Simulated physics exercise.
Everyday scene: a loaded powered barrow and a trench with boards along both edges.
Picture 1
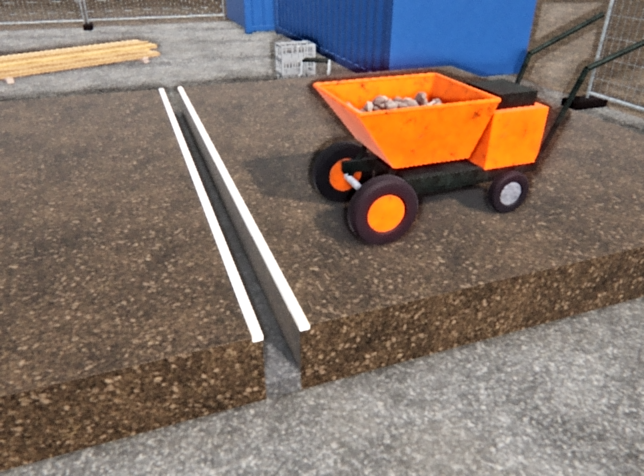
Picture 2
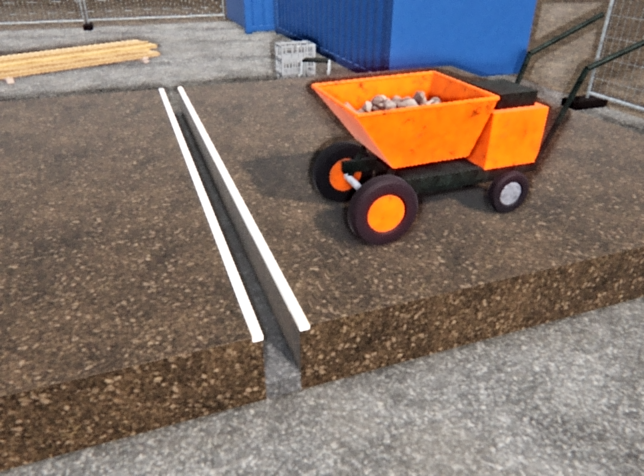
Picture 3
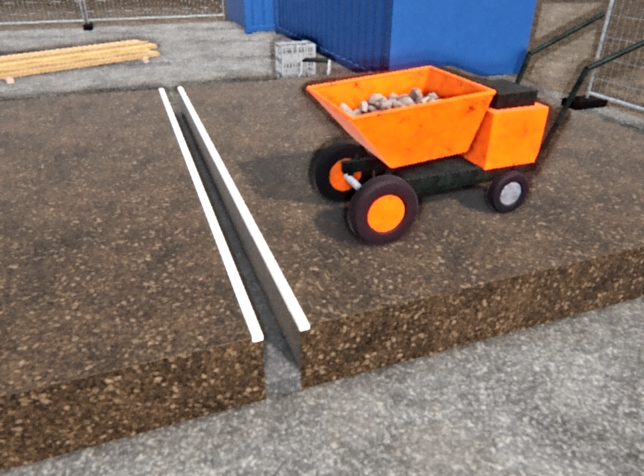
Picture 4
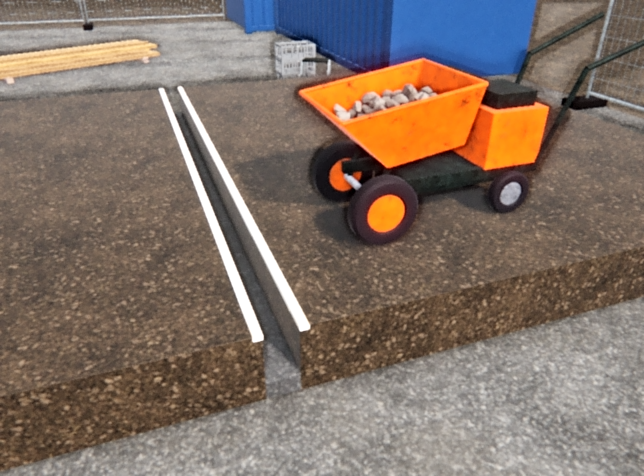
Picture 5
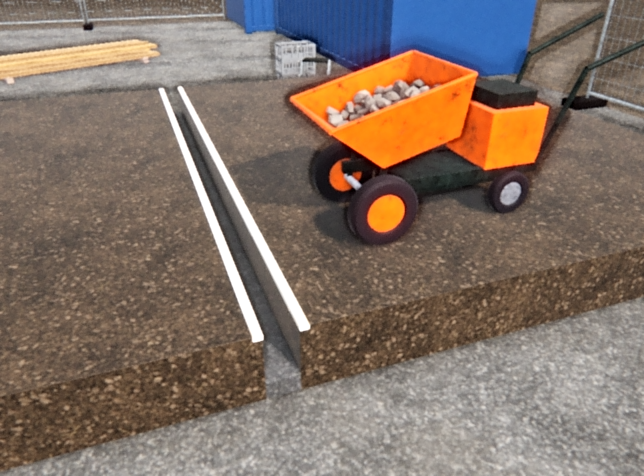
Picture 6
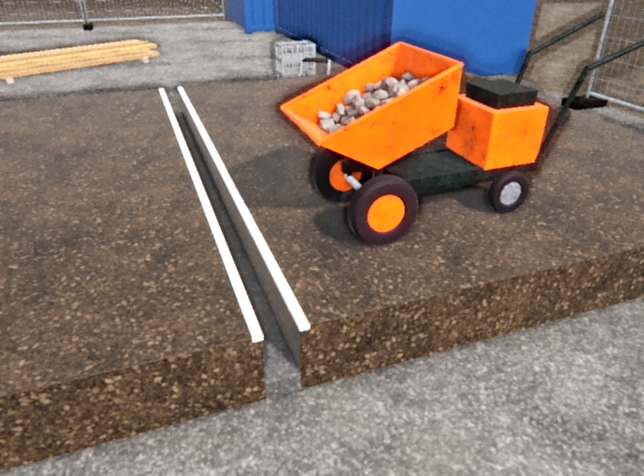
The orange skip of a powered barrow, loaded with broken stones, tilts gradually forward to the left, its rear rising and its front lip lowering, while the wheels stay still beside a narrow trench edged with white boards.
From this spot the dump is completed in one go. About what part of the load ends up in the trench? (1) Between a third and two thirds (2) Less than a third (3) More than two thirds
Answer: 3.
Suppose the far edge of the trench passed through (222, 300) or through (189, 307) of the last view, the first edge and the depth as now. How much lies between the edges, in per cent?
Lab note: Try one 100 per cent, try two 100 per cent.
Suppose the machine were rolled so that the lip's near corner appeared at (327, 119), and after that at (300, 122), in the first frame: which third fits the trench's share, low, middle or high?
Log - stop 1: Less than a third. Stop 2: Less than a third.
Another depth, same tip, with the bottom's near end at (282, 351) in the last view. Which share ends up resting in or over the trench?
50 %.
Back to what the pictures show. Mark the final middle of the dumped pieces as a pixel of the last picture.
Around (241, 260).
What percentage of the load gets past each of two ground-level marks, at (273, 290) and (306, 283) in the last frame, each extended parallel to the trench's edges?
Estimate, first then second: 70 %, 90 %.
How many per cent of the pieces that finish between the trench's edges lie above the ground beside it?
My figure is near 15 per cent.
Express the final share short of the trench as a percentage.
It comes to 10 per cent or so.
Just after the last frame, skip tipped steeply; every one in the skip.
A moment on, skip tipped right over; the larger part in the skip; just a few short of the trench; roughly a quarter in or heaped over the trench; just a few beyond it; just a few falling.
Further on, skip tipped right over; about a tenth in the skip; about a tenth short of the trench; the larger part in or heaped over the trench; about a tenth beyond it.
When it is over, skip tipped right over; about a tenth in the skip; about a tenth short of the trench; the larger part in or heaped over the trench; about a tenth beyond it.
